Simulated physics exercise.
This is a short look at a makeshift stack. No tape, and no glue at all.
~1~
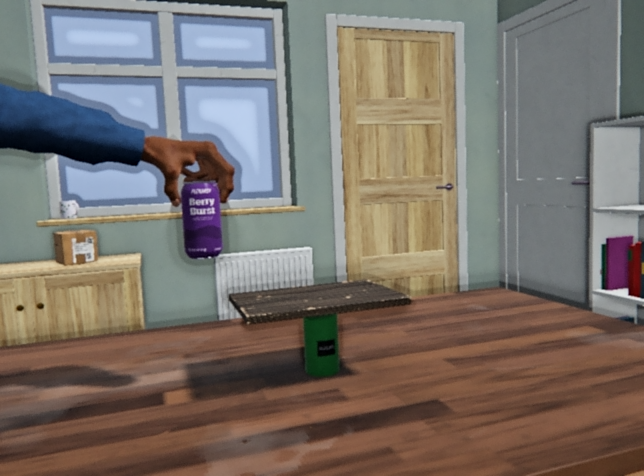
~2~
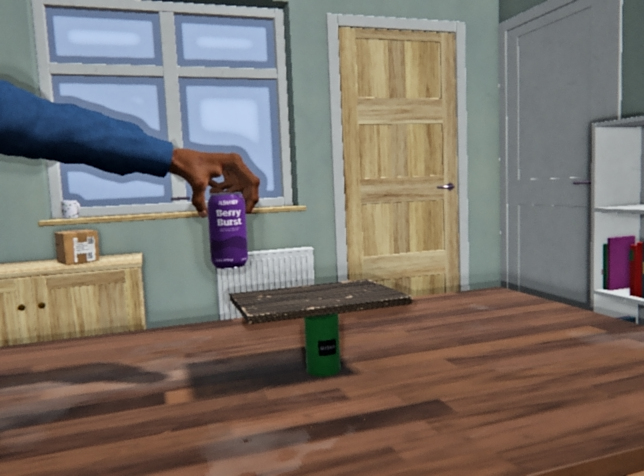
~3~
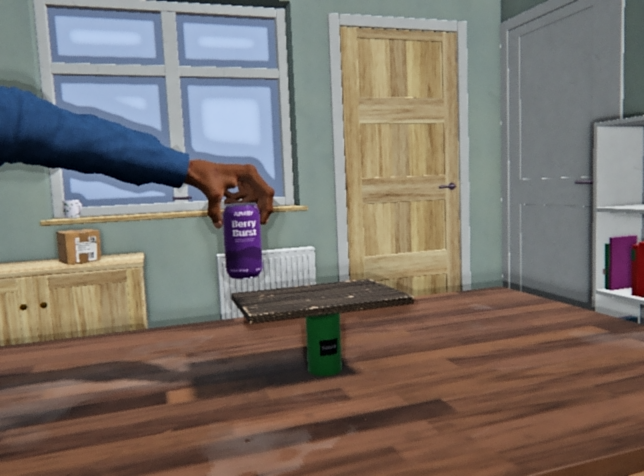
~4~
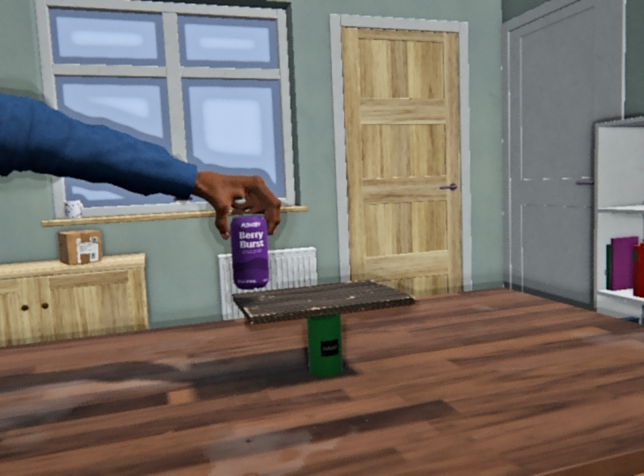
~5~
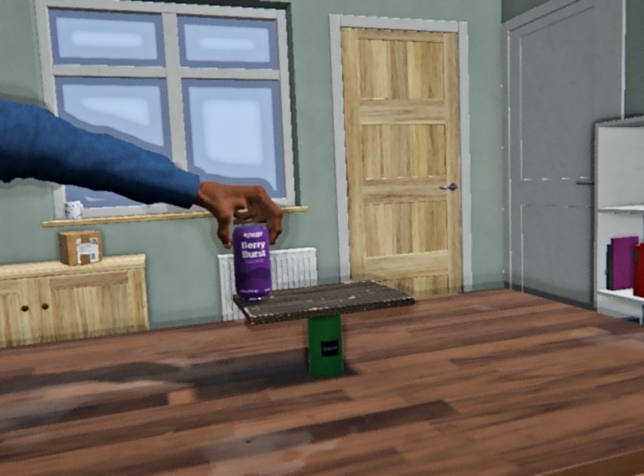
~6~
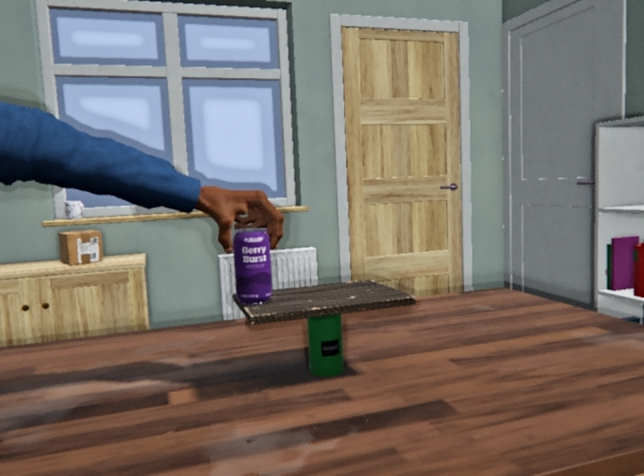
In a room with a wooden floor or tabletop, a hand carried a purple can rightward and down, then set it on the left end of a dark board atop a green jar, still gripping it.
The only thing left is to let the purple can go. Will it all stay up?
I expect it to fail to stay steady.
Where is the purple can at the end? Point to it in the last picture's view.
Roughly pixel (118, 385) in the last picture.
Then, 0.50 s on from there, purple can now fallen; black board turned 54° from how it was put.
Then, 0.70 s on from there, black board now fallen; green jar shifted a little.
In the end, fallen, purple can and black board; green jar unmoved. At the end, from the last picture's camera, purple can near (118, 385). The stack loses its balance.
